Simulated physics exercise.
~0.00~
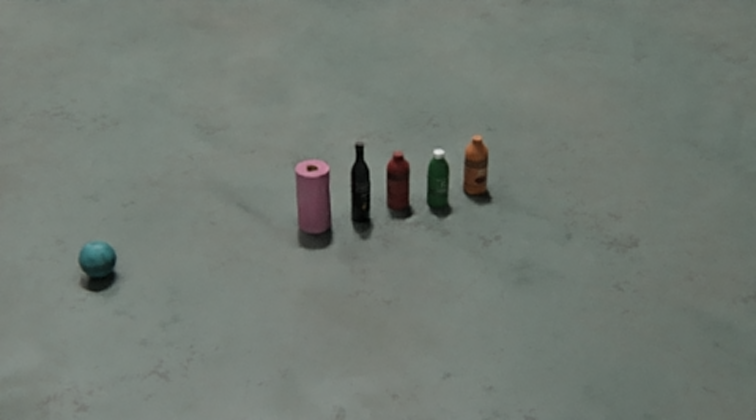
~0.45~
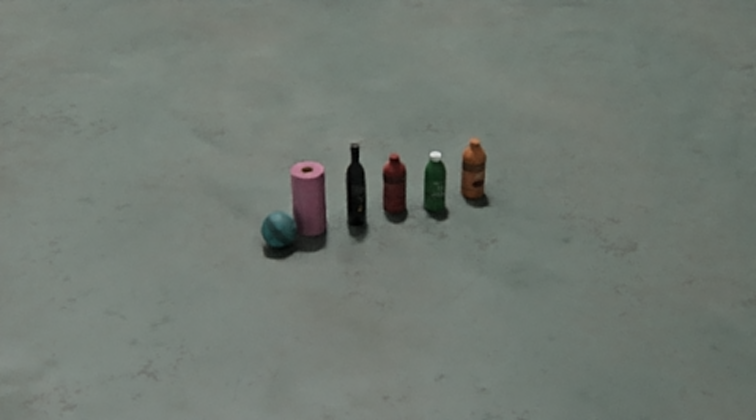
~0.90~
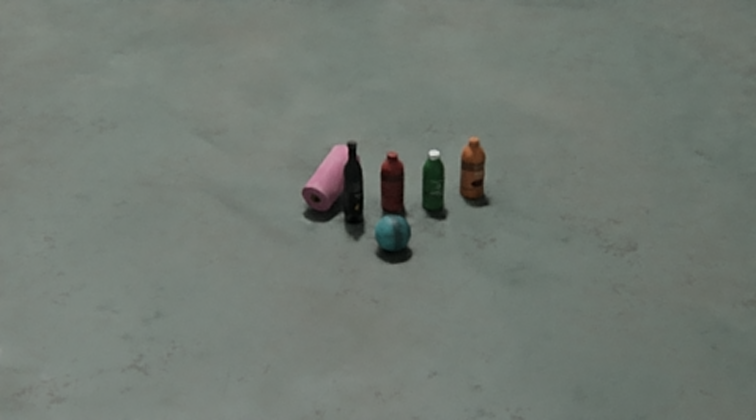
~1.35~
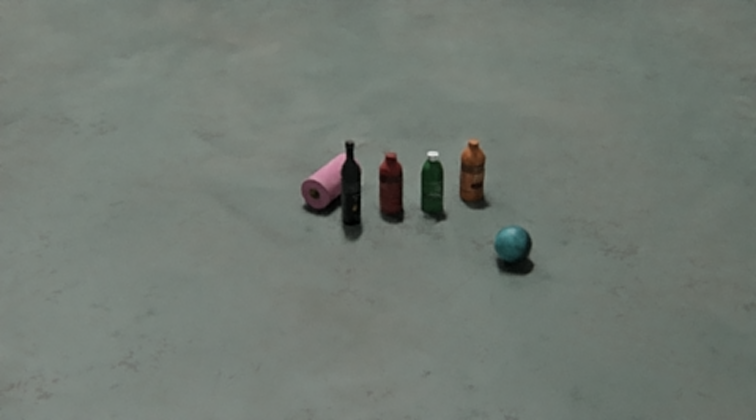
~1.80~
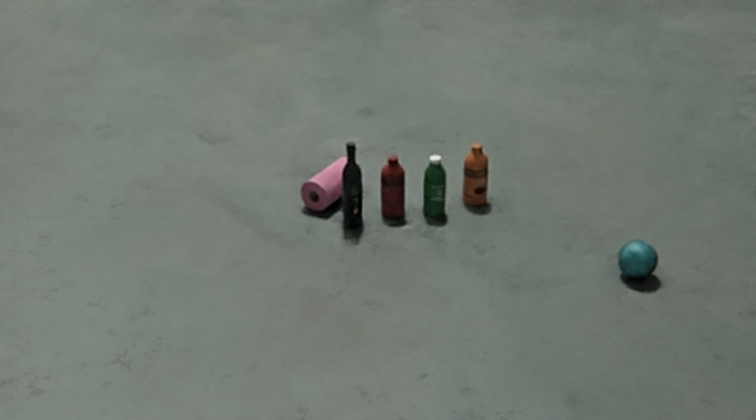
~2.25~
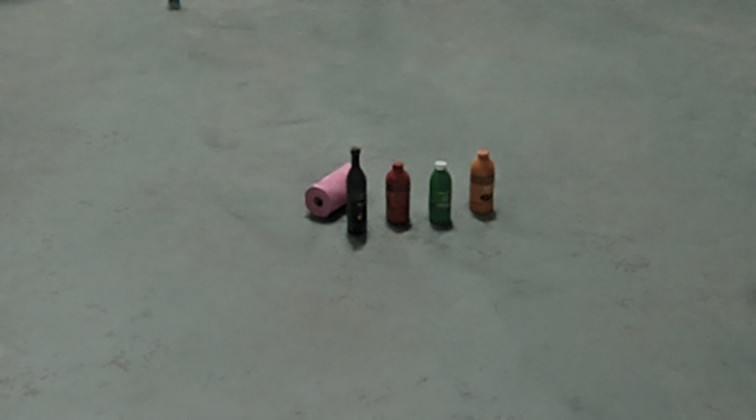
A pink roll stands at the left end of a slanting row on a grey-green floor, seen from above, with black, red, green and orange bottles to its right. A turquoise ball starts well off to the left and rolls right until it reaches the foot of the roll. The roll tips over and comes to lie on its side behind the black bottle. The ball carries on rightward in front of the bottles, passes the orange one and then is gone from sight. At the end, only the pink roll lies toppled, while the four bottles still stand.
